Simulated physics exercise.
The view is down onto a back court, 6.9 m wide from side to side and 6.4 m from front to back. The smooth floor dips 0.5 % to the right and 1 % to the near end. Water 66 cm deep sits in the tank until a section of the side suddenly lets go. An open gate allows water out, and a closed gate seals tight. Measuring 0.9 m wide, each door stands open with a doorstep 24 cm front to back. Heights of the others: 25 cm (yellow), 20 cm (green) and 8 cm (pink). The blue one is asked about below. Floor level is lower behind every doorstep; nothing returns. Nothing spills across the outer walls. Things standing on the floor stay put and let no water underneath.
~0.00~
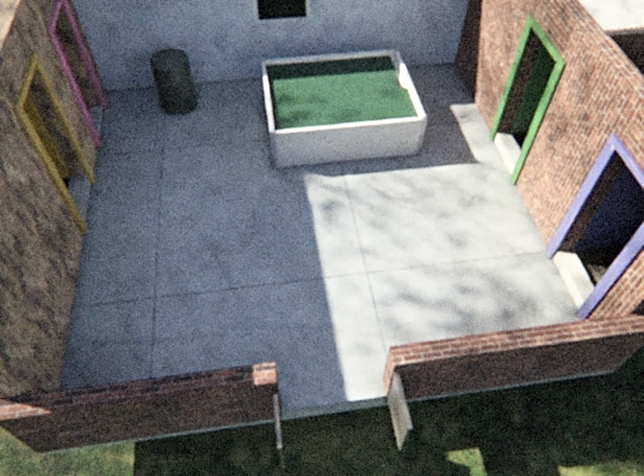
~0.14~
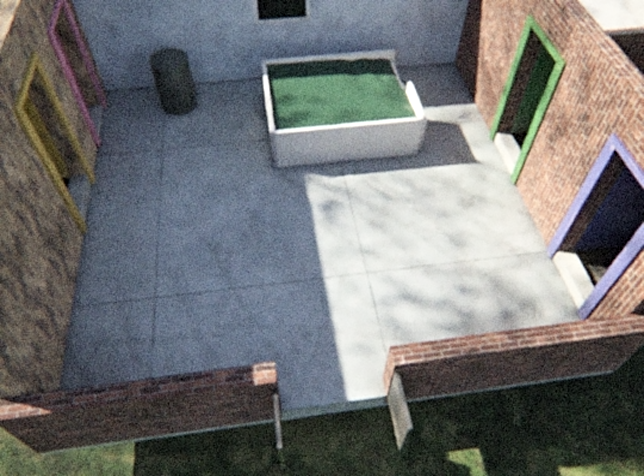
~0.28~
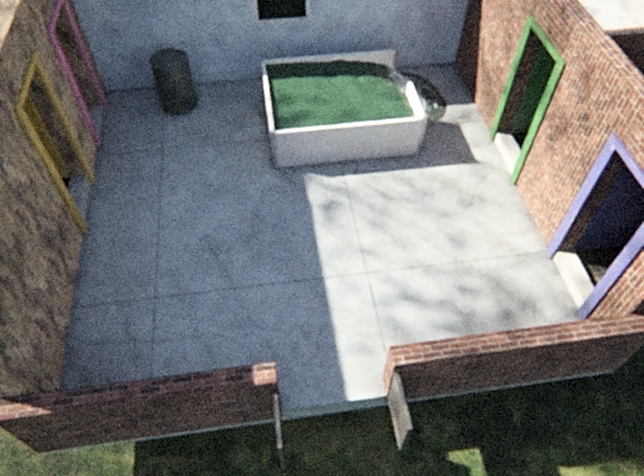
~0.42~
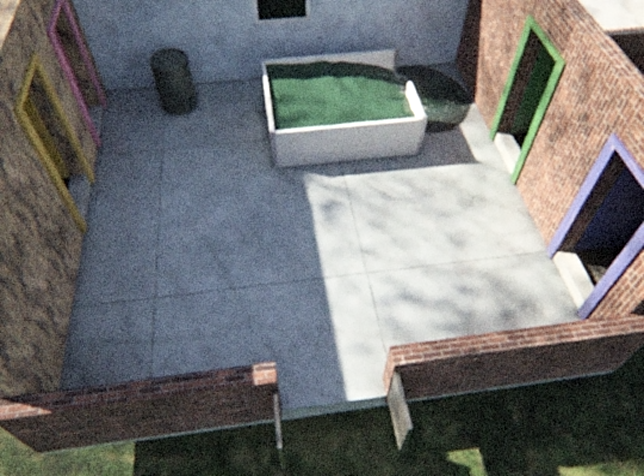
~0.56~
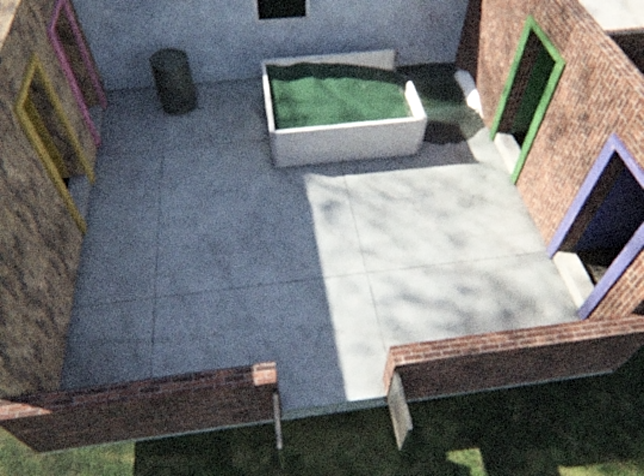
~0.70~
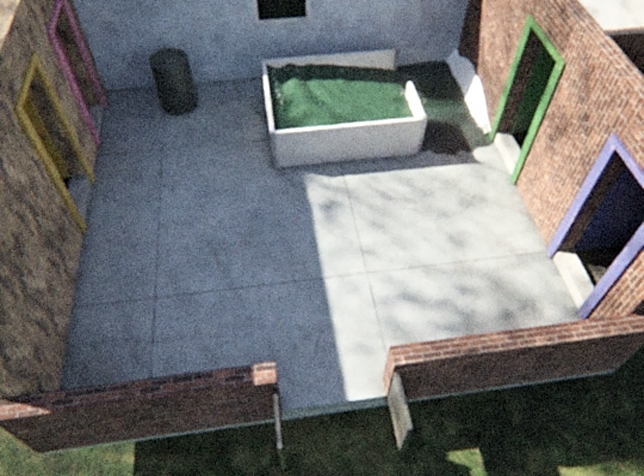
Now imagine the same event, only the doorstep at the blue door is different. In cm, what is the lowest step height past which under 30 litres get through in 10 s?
Close to 9 cm is just enough.
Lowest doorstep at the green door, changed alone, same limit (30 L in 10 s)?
Roughly 7.5 cm at the green door.
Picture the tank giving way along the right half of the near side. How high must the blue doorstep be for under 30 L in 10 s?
Some 20 centimetres.
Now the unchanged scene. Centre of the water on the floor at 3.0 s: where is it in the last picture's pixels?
About (382, 128).
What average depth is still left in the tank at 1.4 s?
Around 50 centimetres.
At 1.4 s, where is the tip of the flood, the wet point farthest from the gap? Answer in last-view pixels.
At about (523, 204).
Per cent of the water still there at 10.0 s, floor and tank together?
Close to 94 in a hundred.
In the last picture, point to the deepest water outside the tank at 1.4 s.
Near (454, 65).
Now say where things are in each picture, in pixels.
In the first frame, still water, 66 cm deep, in the tank at (339, 92); the blue door at (594, 241) is dry.
In the second frame, water pours out at (398, 91) and has run 0.3 m, to a hidden place; about 9 cm deep outside, 66 cm at the back.
In the third frame, the front is at (443, 107), 0.8 m from the gap at (398, 91); 0.9 m2 of floor is wet, 66 cm left at the back.
In the fourth frame, water pours out at (398, 92) and has run 1.3 m, to (466, 103); about 7 cm deep outside, 66 cm at the back.
In the fifth frame, water pours out at (398, 91) and has run 1.5 m, to (455, 66); about 7 cm deep outside, 66 cm at the back.
In the sixth frame, water pours out at (398, 91) and has run 1.6 m, to (490, 138); about 8 cm deep outside, 62 cm at the back; the blue door at (594, 241), 4.6 m from the gap, is still 3.0 m from the nearest water.
After 1.4 s water covers 10 % of the floor, deepest (55 cm) near (454, 65); it has not reached the blue door.
After 3.0 s water covers 35 % of the floor, deepest (37 cm) near (456, 87); 5 cm at the blue door, 0 litres in over its 19 cm doorstep.
After 10.0 s water covers 90 % of the floor, deepest (14 cm) near (177, 405); 12 cm at the blue door, 0 litres in over its 19 cm doorstep.
At the blue door as built, the water arrived by 2.1 s and peaked near 13 cm at 9.0 s.
Run again over the same 10 s with other heights there, 46 litres in over 7.5 cm, 23 litres over 10 cm. The limit of 30 litres is kept from about 9 cm up.
